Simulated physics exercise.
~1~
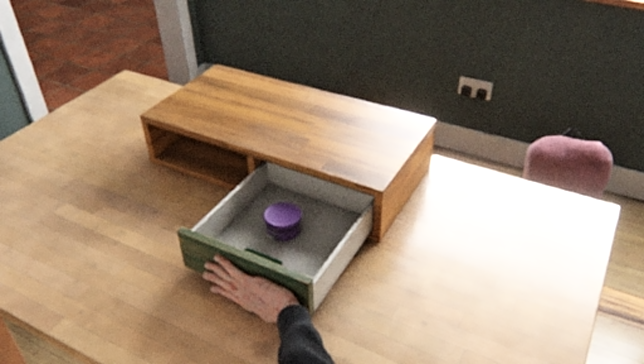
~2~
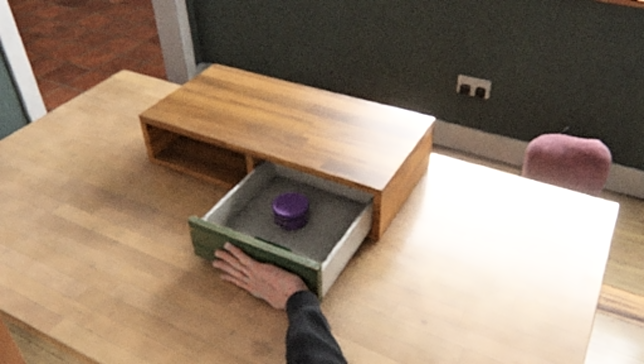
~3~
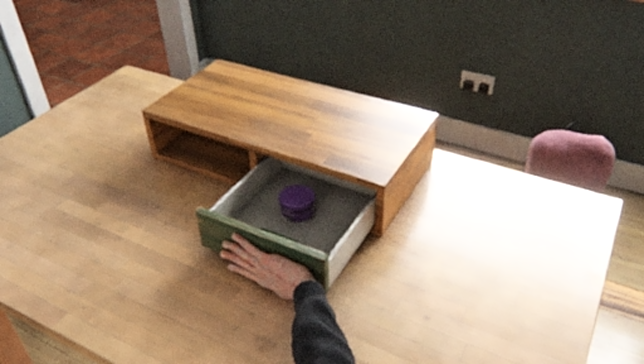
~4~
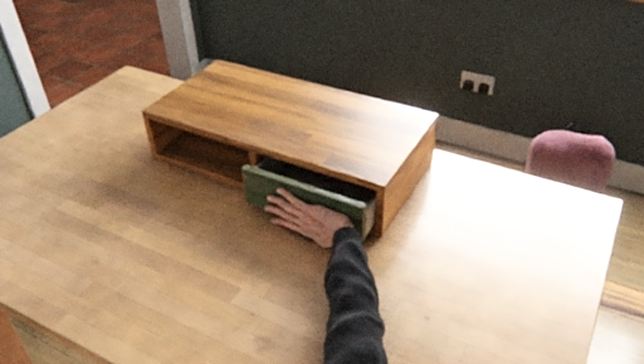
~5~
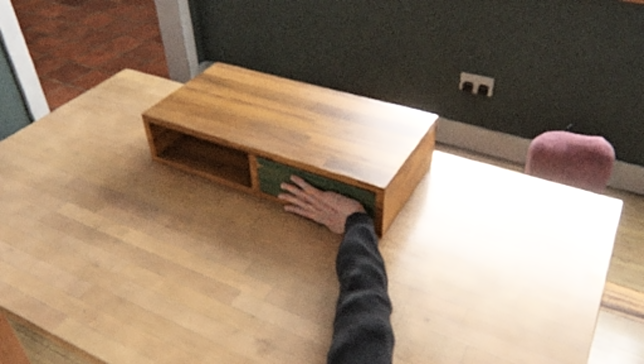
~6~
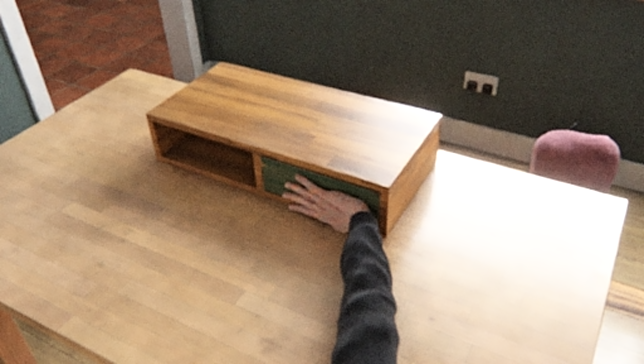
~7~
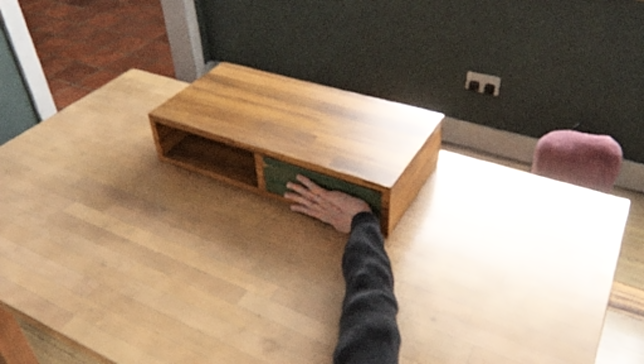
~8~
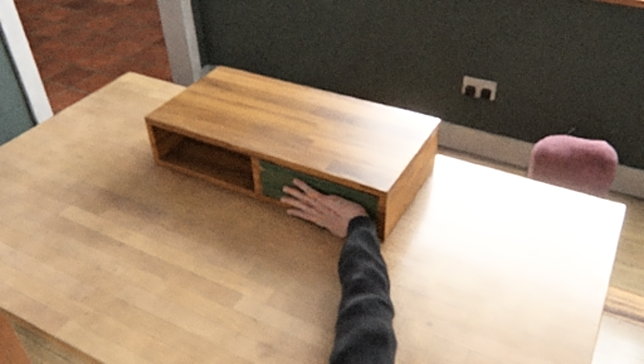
On a wooden table, a hand pushes a drawer holding a purple tin fully shut.
